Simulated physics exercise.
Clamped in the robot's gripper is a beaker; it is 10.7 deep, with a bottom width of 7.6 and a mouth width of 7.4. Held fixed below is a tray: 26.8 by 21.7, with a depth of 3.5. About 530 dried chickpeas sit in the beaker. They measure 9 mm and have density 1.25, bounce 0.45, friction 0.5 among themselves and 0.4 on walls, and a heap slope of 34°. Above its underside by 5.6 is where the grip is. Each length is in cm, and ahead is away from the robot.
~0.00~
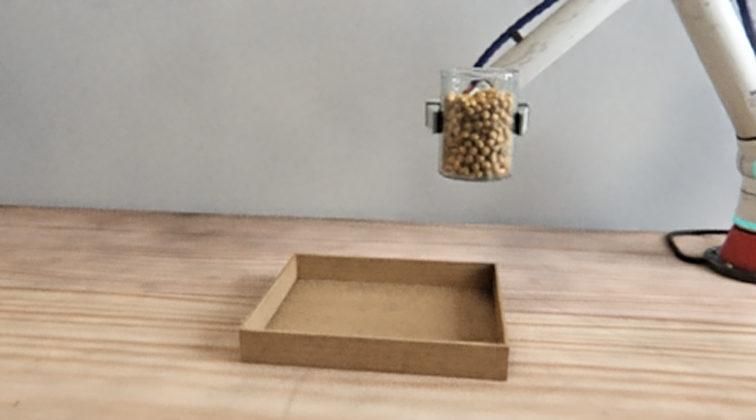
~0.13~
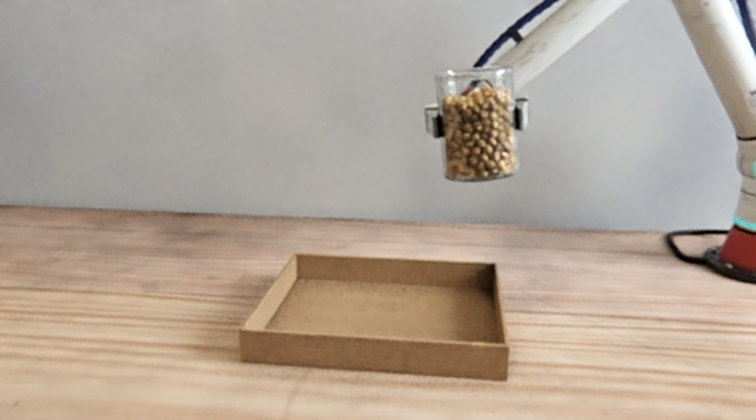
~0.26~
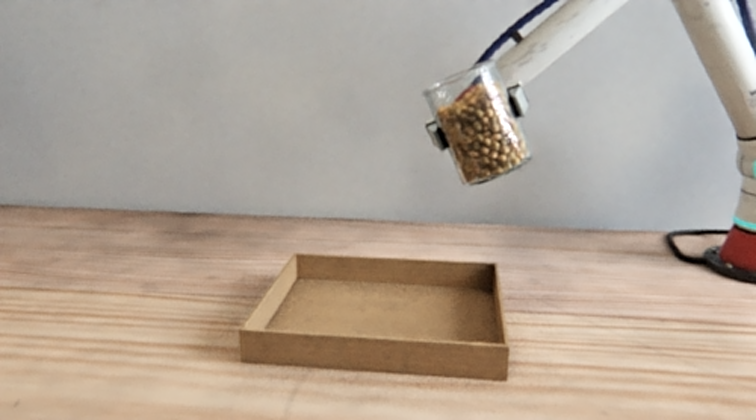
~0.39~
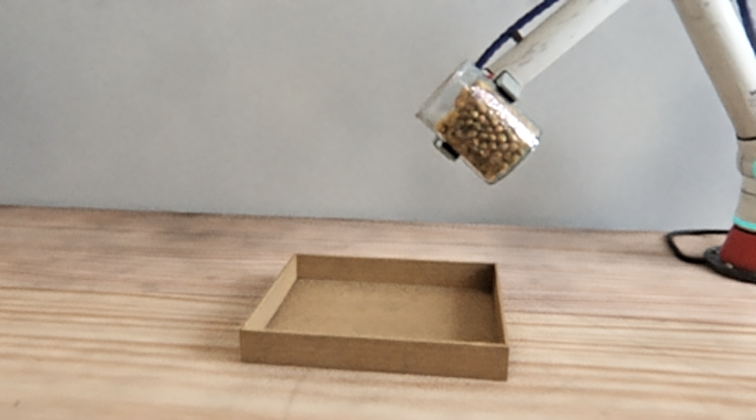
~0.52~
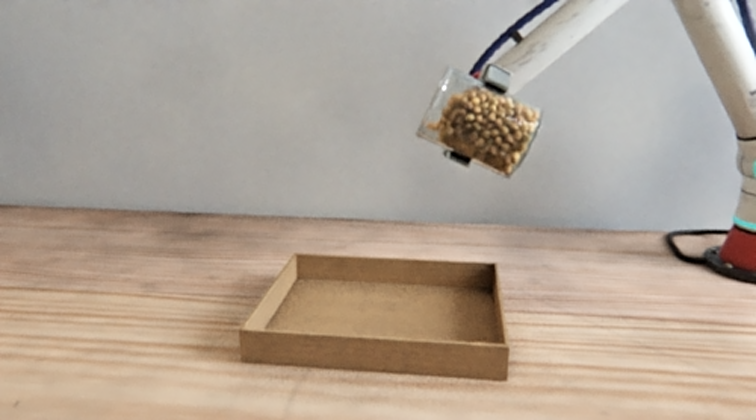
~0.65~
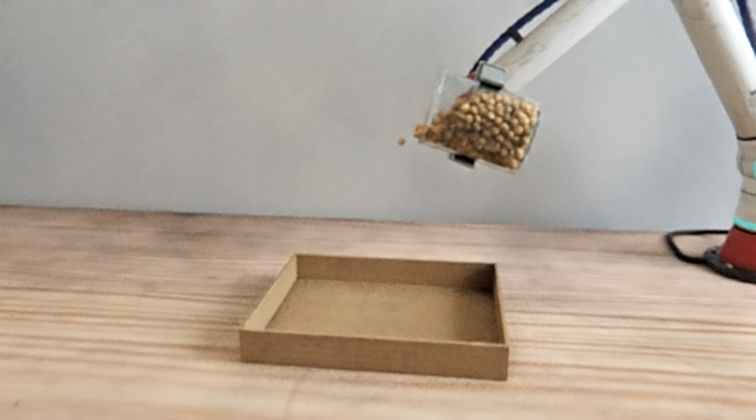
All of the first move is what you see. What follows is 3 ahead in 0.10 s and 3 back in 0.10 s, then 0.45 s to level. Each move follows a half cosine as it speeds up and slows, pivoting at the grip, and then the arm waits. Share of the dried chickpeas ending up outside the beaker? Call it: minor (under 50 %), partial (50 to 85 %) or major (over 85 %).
My call is minor.
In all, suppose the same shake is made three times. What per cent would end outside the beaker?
I'd expect close to 40 per cent then.
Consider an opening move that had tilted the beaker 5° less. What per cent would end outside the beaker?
Estimate: Around 10 per cent.
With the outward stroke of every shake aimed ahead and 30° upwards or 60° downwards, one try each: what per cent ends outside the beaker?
25 and 5 %.
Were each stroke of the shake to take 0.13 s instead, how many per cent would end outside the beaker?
In that case it would be near 10 percent.
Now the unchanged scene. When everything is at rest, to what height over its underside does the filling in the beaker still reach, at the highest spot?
9.0 cm.
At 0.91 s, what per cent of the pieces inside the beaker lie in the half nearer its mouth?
45 %.
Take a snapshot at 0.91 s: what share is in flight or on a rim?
Roughly 15 per cent.
After 0.91 s, tilted 70° forward, highest piece 26 above the table; 444 in the beaker, 3 in the tray, 81 in flight or on a rim.
After 1.17 s, tilted 14° forward, highest piece 29 above the table; 430 in the beaker, 94 in the tray, 4 in flight or on a rim.
After 1.50 s, level, highest piece 27 above the table; 430 in the beaker, 97 in the tray, 1 on the table or floor.
After 2.55 s, level, highest piece 27 above the table; 430 in the beaker, 97 in the tray, 1 on the table or floor.
In the end, 430 in the beaker, 97 in the tray, 1 on the table or floor. That is 19 % outside the beaker.
